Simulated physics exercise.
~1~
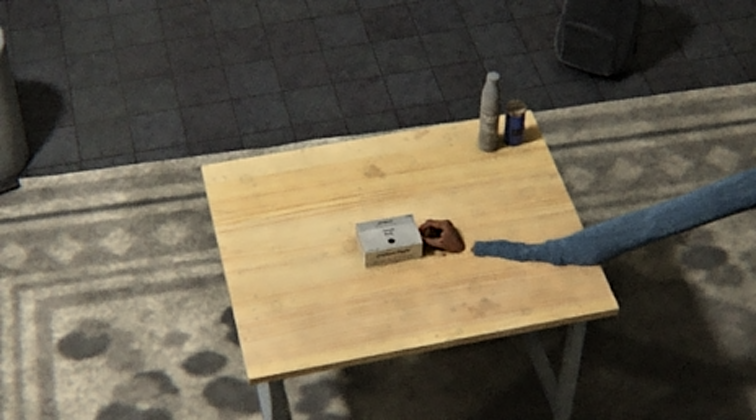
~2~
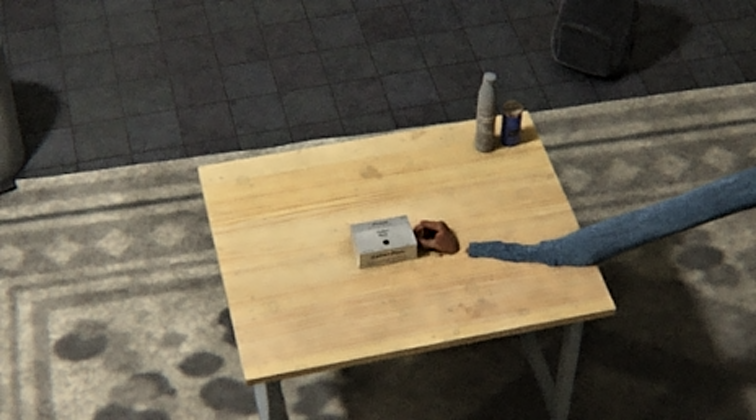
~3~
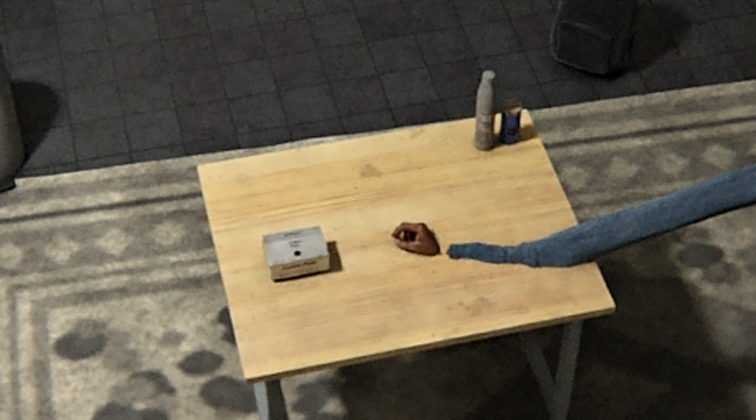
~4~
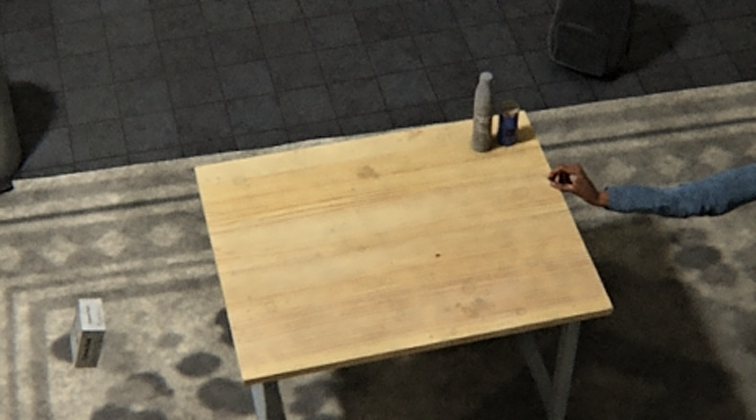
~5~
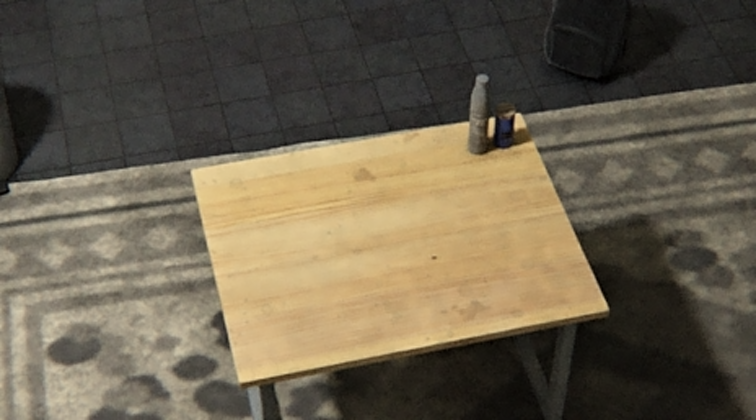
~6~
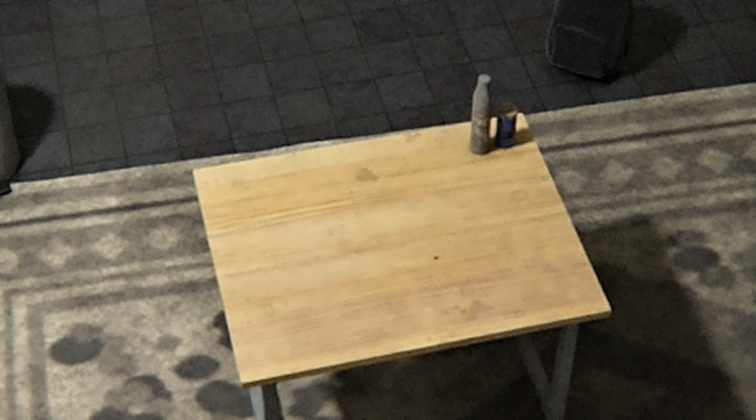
A hand shoves a white box left across a wooden table and off its edge.
